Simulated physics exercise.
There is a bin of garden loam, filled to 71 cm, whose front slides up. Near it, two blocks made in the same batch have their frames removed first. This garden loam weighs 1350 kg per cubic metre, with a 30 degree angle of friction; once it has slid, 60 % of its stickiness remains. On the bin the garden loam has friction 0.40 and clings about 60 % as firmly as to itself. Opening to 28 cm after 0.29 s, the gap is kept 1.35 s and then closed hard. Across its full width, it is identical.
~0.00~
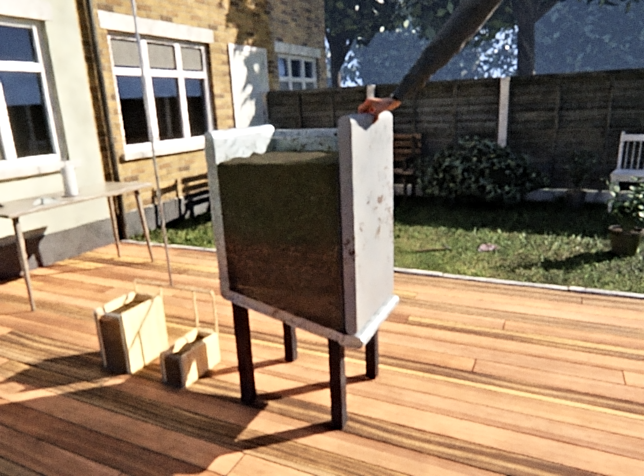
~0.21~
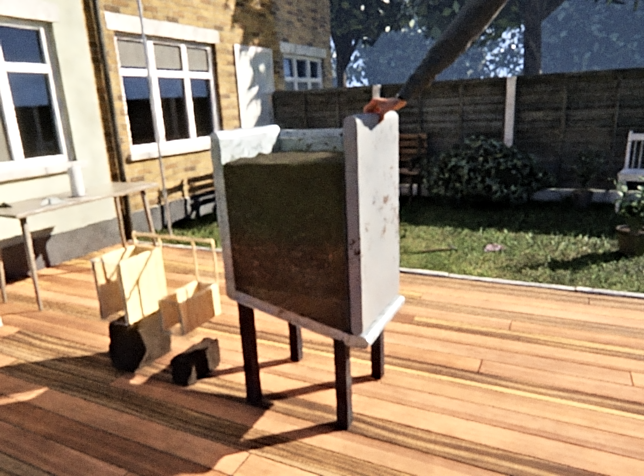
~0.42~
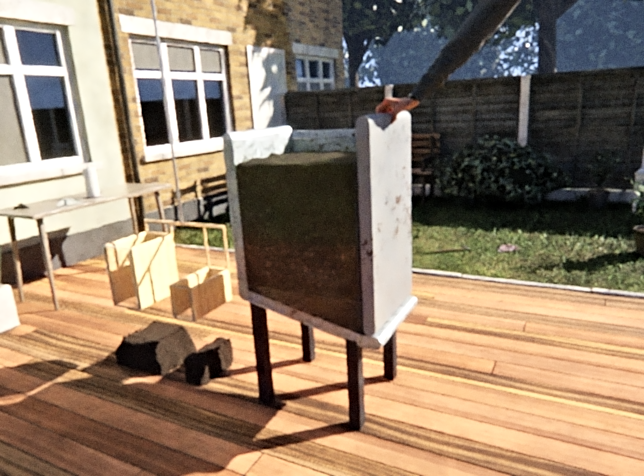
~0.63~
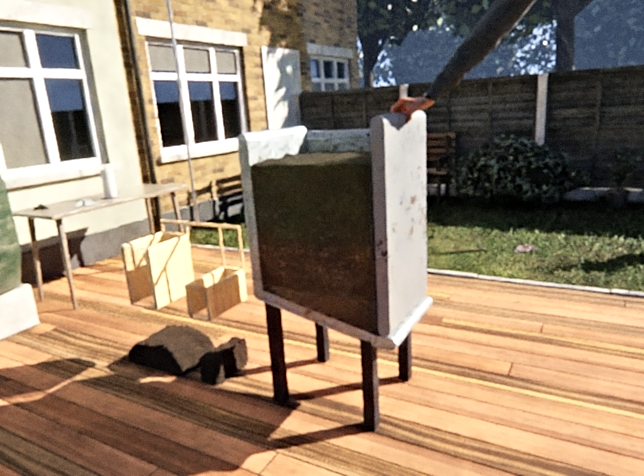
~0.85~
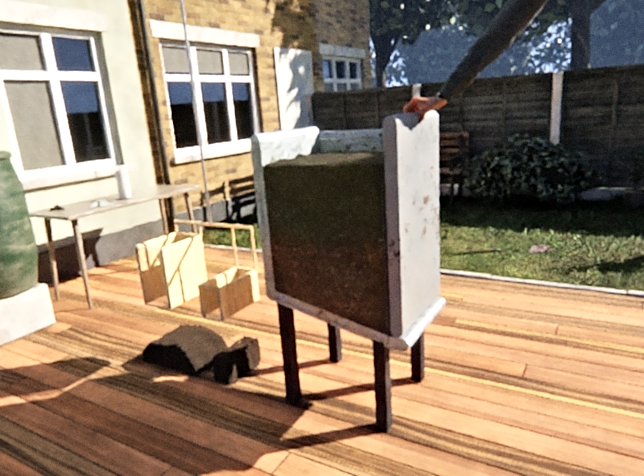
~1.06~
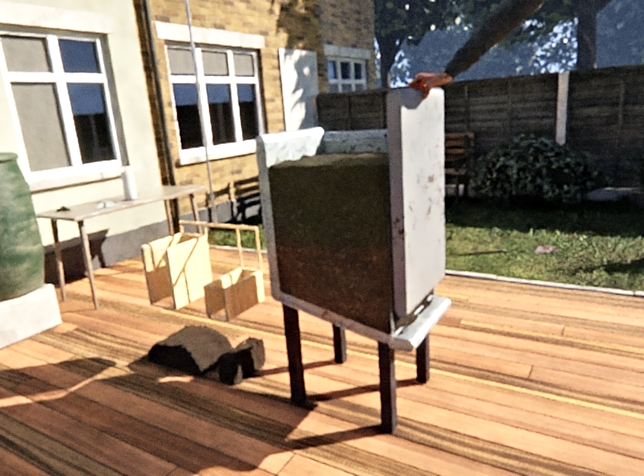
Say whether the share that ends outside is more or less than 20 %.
I would say more.
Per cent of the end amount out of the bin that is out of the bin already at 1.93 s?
It comes to about 30 percent.
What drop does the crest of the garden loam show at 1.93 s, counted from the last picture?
Around 4 centimetres, give or take.
After 1.46 s, the hatch is 28 cm open and 1 % is out.
After 1.93 s, the hatch is 28 cm open and 10 % is out.
After 2.41 s, the hatch is 28 cm open and 21 % is out.
After 2.88 s, the hatch is 7.1 cm open and 30 % is out.
After 3.46 s, at the end, the hatch is shut and 30 % is out.
